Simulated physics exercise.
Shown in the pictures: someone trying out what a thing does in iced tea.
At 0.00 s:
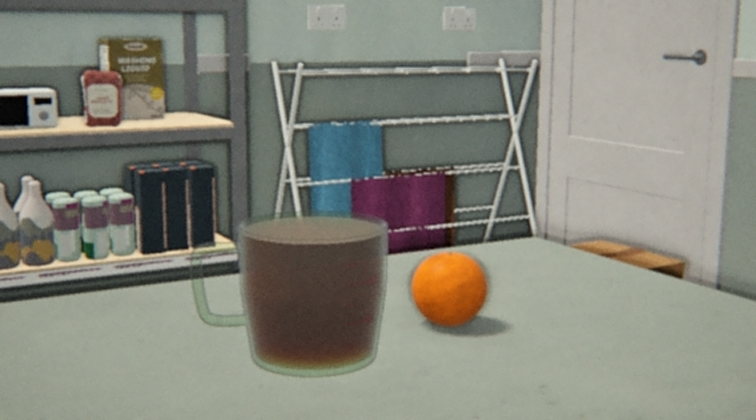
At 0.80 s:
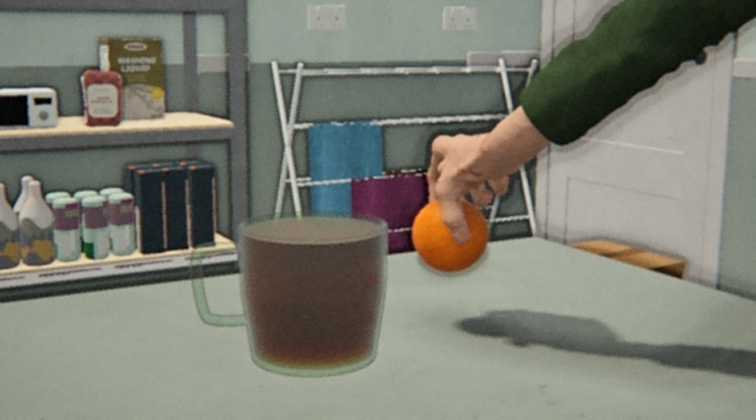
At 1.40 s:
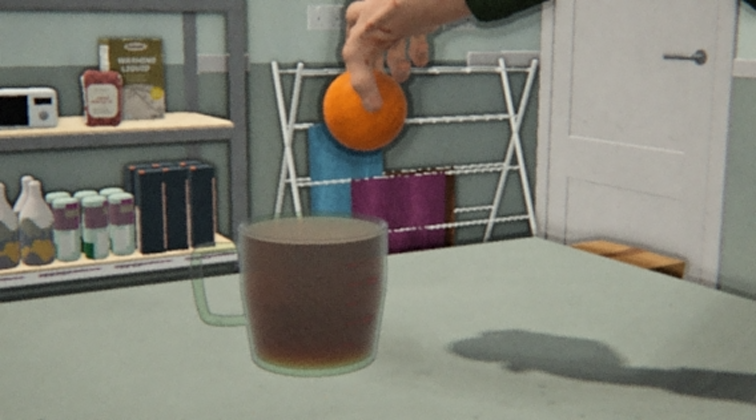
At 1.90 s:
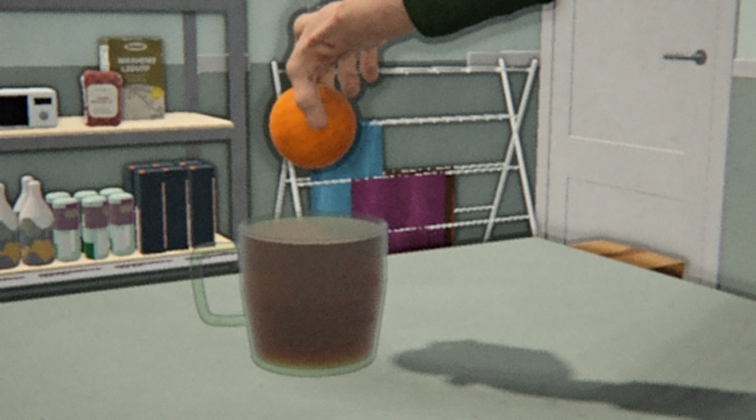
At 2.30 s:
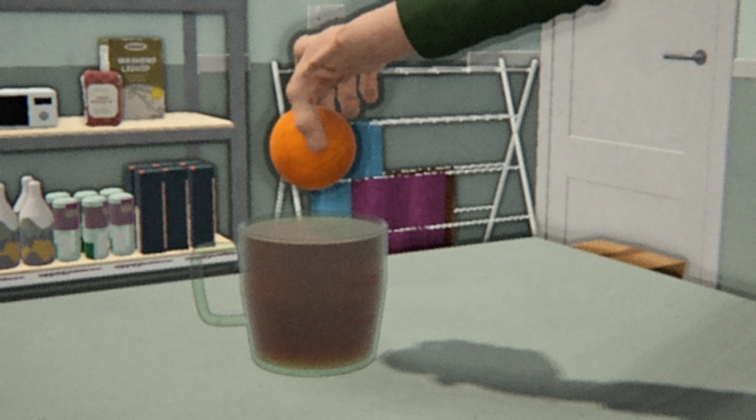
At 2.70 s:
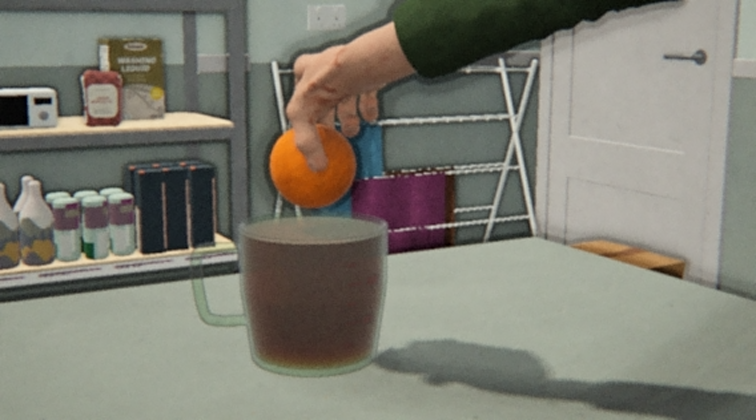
On a pale green tabletop in a room with shelves and a drying rack, an orange sits to the right of a glass jug nearly full of dark tea. A hand reaches in from the right, lifts the orange, carries it left above the jug, then lowers it slowly to just over the surface.
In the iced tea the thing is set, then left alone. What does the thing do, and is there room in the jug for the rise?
Put in the iced tea, the thing stays afloat, and the jug spills over.
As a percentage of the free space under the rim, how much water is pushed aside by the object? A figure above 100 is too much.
I'd call it some 300 in a hundred.
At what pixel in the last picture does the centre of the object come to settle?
About (313, 248).
By 3.0 s, the orange enters the iced tea; the jug is full to the brim; it has run over.
By 3.4 s, the orange comes up again; the jug is full to the brim; it has run over.
By 5.0 s, the orange rides on the surface; the jug is full to the brim; it has run over.
